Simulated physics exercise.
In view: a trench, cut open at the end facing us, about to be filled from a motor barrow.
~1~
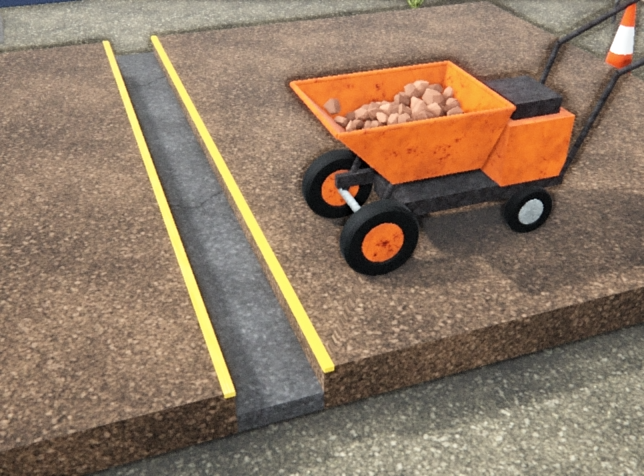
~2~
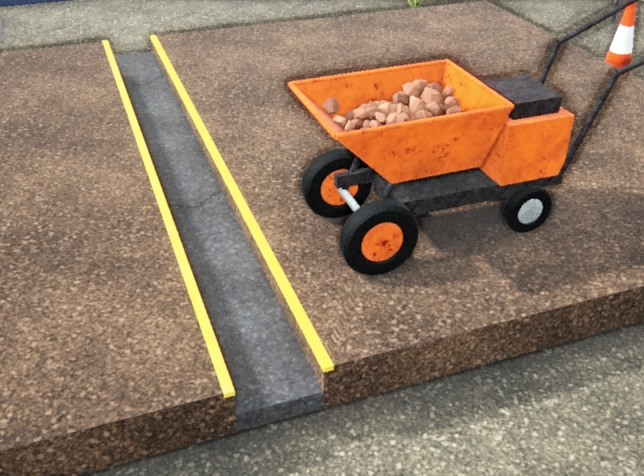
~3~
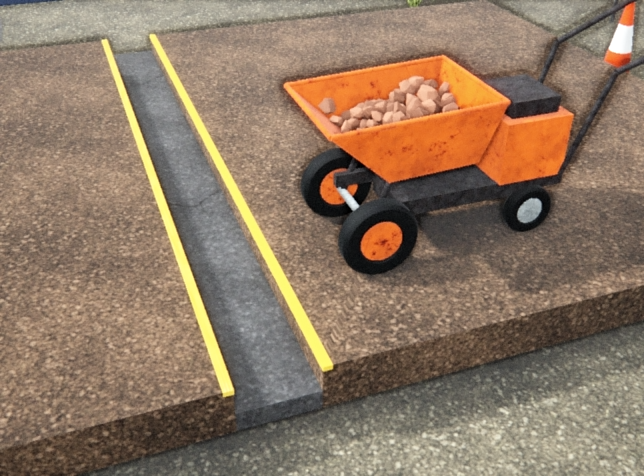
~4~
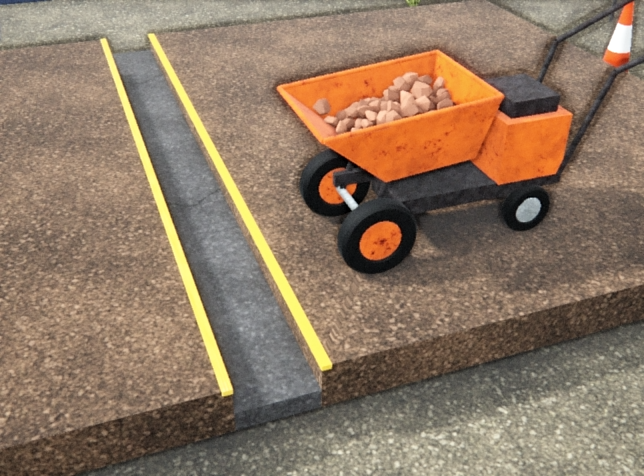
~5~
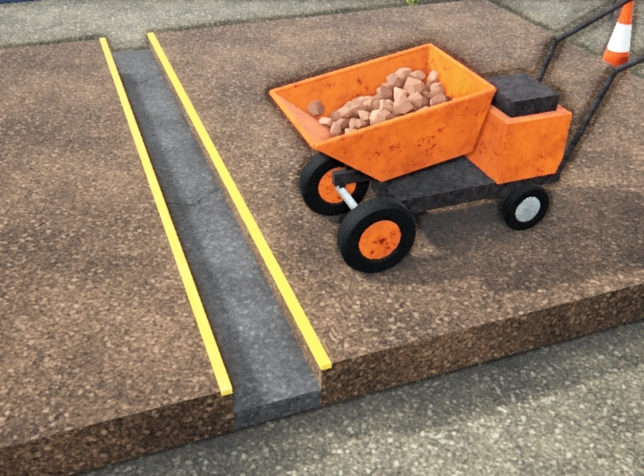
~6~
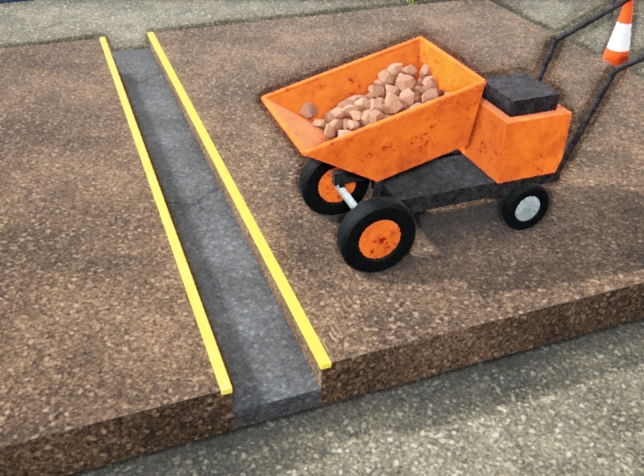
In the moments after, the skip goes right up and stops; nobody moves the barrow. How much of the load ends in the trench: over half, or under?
The trench ends with over half of it.
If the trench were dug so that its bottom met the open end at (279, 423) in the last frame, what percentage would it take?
Roughly 90 in a hundred.
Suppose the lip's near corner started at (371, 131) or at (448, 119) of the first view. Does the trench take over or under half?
At the first place most of it, at the second below a half.
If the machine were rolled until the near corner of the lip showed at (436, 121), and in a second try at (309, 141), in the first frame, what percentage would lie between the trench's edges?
First some 40, then 30 per cent.
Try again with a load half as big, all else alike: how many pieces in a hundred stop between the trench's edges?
Near 100 %.
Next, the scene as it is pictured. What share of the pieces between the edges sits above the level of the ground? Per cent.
It comes to 20 per cent or so.
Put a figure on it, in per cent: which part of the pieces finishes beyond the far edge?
Some 20 per cent.
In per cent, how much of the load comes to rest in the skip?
Near 10 %.
Shortly afterwards, skip tipped steeply; the whole lot in the skip.
Next, skip tipped right over; the bulk in the skip; near a quarter in or heaped over the trench; only a few beyond it; only a few falling.
Some moments later, skip tipped right over; a little in the skip; near two thirds in or heaped over the trench; near a quarter beyond it.
In the end, skip tipped right over; a little in the skip; near two thirds in or heaped over the trench; near a quarter beyond it.
